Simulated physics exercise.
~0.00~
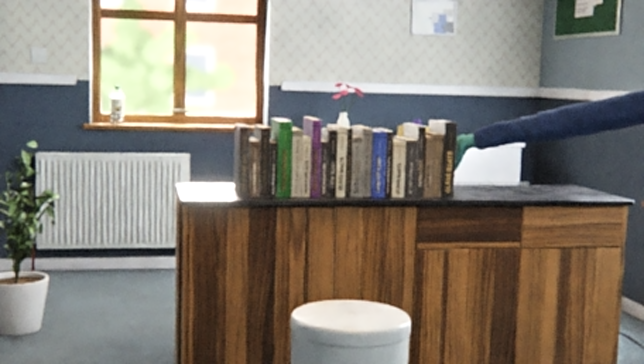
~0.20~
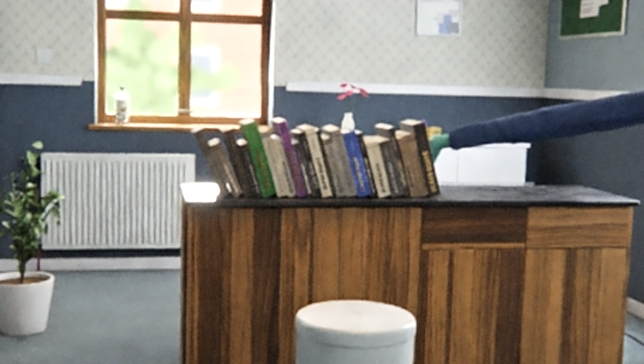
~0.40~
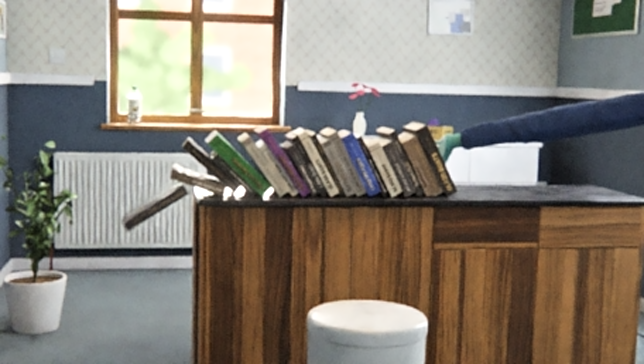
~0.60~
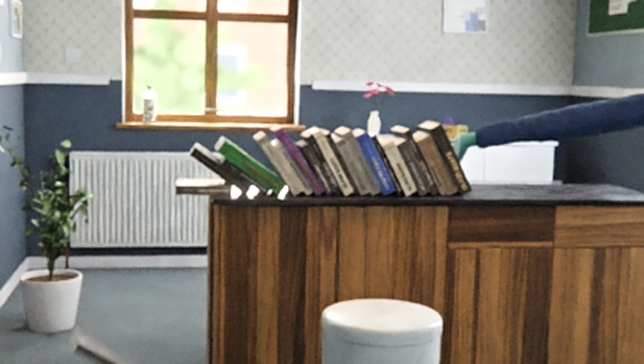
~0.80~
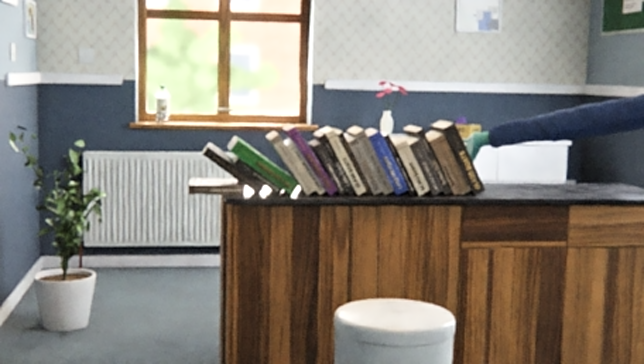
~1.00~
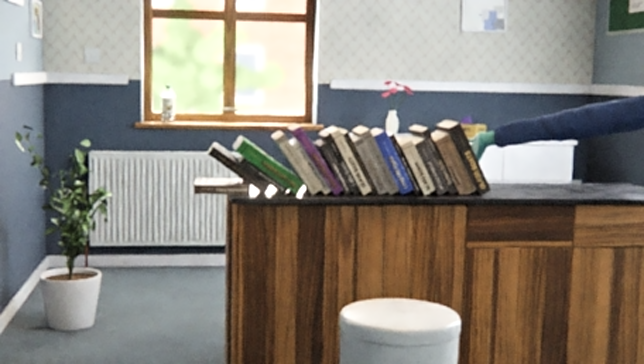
The video shows a gloved hand pushing a row of upright books leftward along a wooden counter until they lean over like dominoes. One book tumbles off the left end, while the rest, including the steeply tilted green one, stay slanted on top, another lying flat at the edge.
